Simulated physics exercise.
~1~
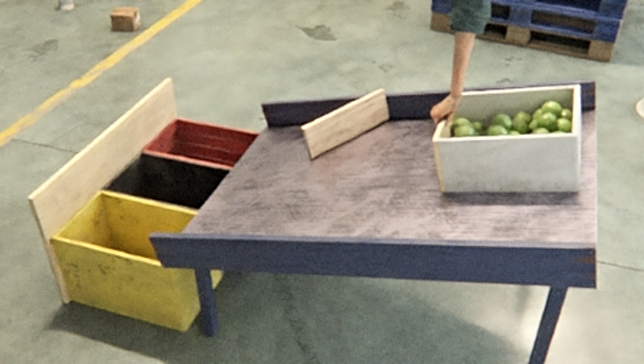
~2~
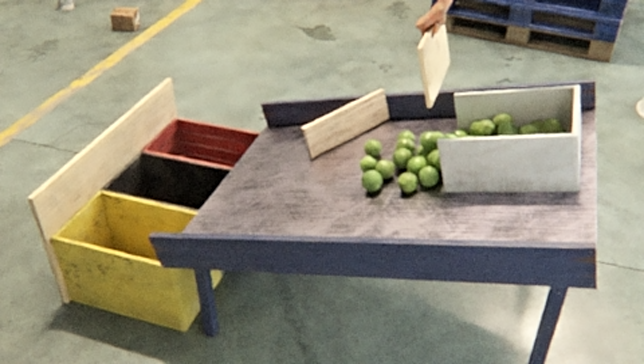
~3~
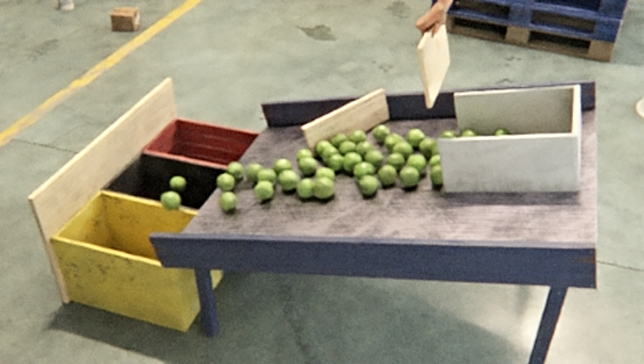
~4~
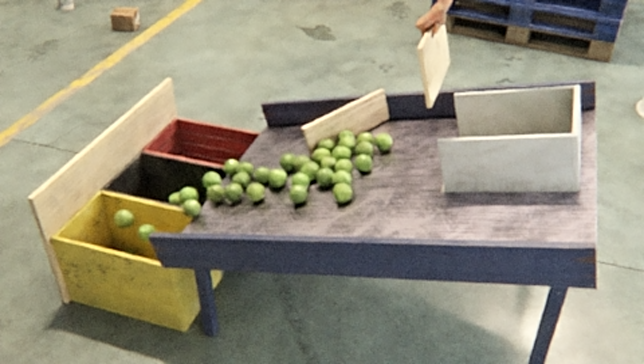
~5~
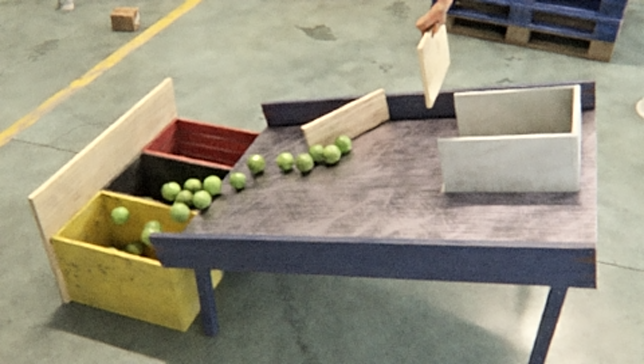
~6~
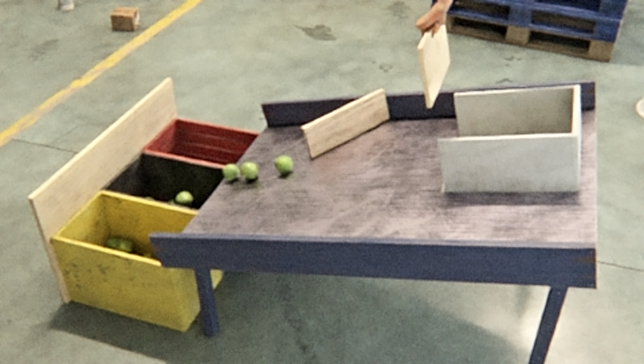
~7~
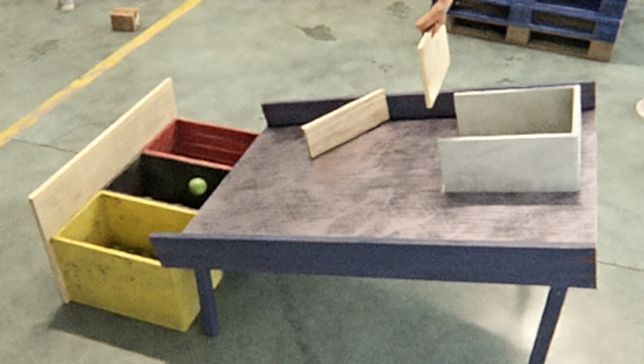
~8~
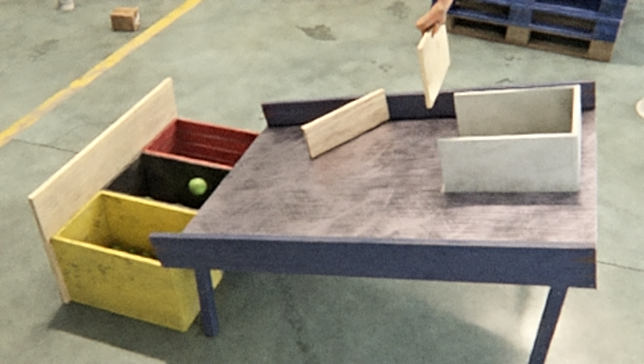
A white pen full of green apples sits at the right end of a dark, sloping table, seen from above at an angle on a concrete floor. An angled pale board stands near the table's back edge, and yellow, black and red containers wait beyond its left end. A hand lifts the pen's side panel clear and holds it up. The apples spill leftward, spread past the board and drop off the edge into the yellow tub and black bin. The stream thins until table and pen are empty, with one apple visible in the black bin and none in the red.
